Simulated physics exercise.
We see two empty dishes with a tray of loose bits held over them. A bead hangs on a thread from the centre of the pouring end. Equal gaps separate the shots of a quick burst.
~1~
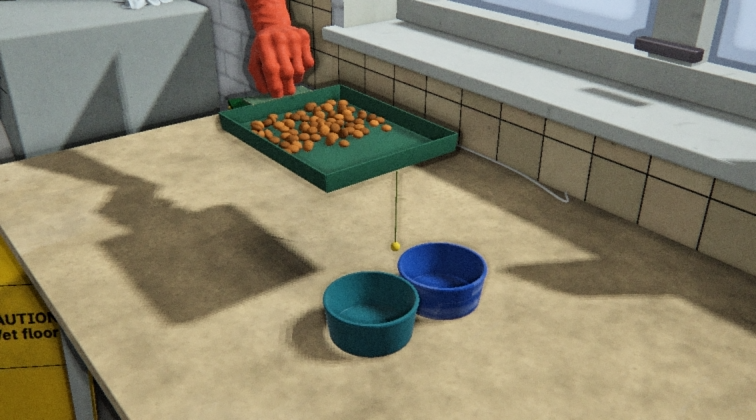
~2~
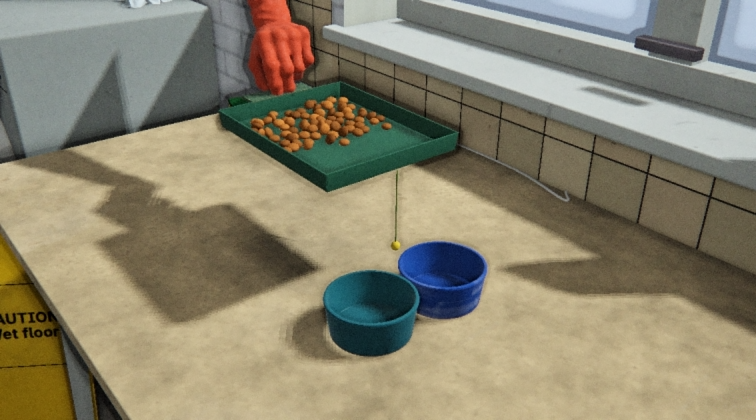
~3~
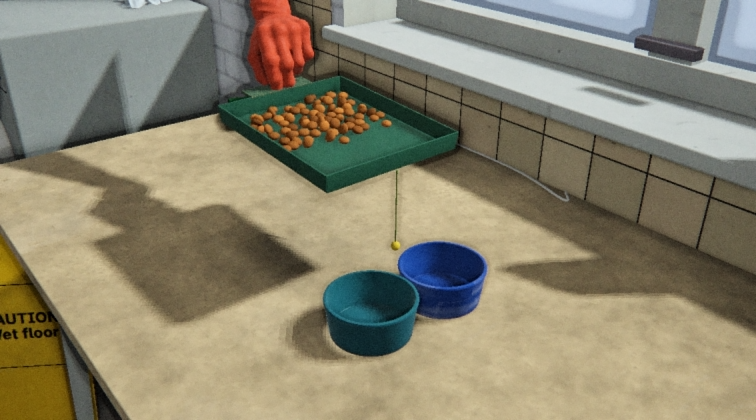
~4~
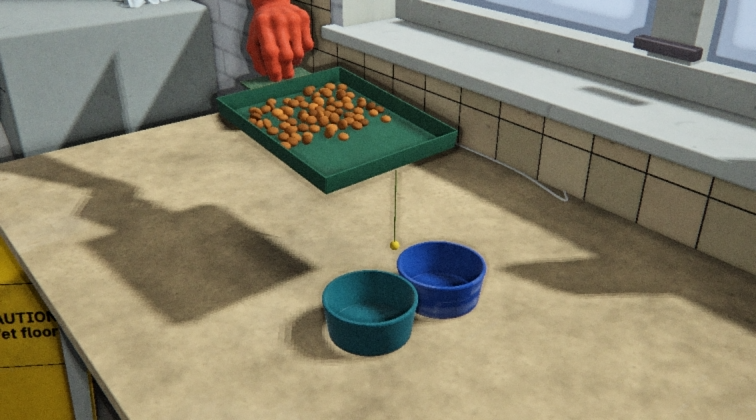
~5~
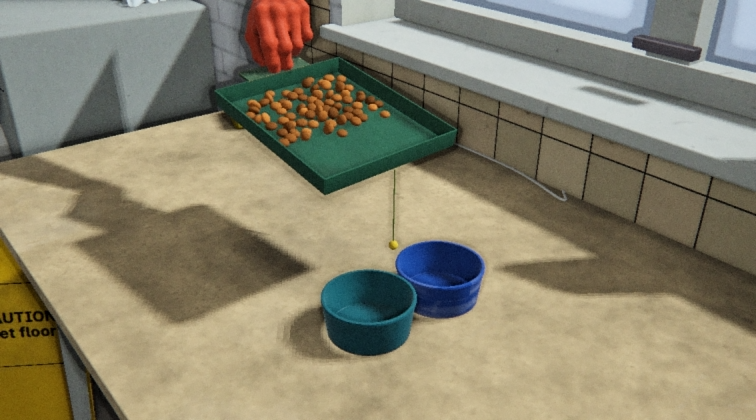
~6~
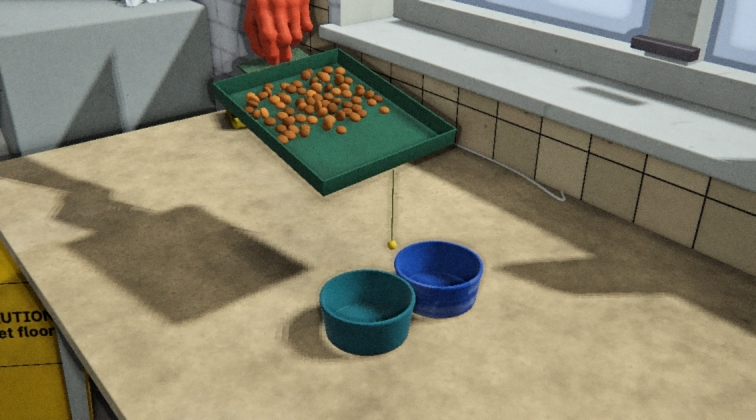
At first, a green tray of brown kibble sits nearly level above a countertop, a red-gloved hand at its back and a bead hanging from its front, near two empty bowls, teal and blue. Then the hand slowly raises the back edge, tilting the tray slightly toward its front-left corner, while the bowls stay put.
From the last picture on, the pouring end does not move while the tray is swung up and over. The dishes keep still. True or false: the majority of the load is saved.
True.
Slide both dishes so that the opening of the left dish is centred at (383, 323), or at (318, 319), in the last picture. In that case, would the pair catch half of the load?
The first try: Less than half. The second: Over half.
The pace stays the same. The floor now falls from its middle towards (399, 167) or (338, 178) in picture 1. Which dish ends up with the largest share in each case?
Record: Try 1, the dish at the right; try 2, the dish at the left.
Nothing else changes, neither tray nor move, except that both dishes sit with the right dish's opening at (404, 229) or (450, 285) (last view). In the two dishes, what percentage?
It comes to roughly 0 per cent in one try and roughly 30 per cent in the next.
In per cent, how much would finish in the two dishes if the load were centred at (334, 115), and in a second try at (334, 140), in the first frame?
The first start gives 90 percent and the second 90 percent.
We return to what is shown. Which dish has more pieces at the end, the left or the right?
The one at left wins.
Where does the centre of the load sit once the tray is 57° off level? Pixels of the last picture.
I'd put the middle of the pieces at roughly (347, 155).
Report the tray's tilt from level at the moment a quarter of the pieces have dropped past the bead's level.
About 95° of tilt.
Soon after the last picture, tray tipped steeply; nearly all on the tray; a stray few in the air.
A little later, tray tipped right over; about two thirds on the tray; about a quarter in the left dish; a small part in the air.
Later still, tray tipped past a quarter turn; most in the left dish; a small part in the right dish; a small part outside both.
At rest, tray tipped past a quarter turn; most in the left dish; a small part in the right dish; a small part outside both.
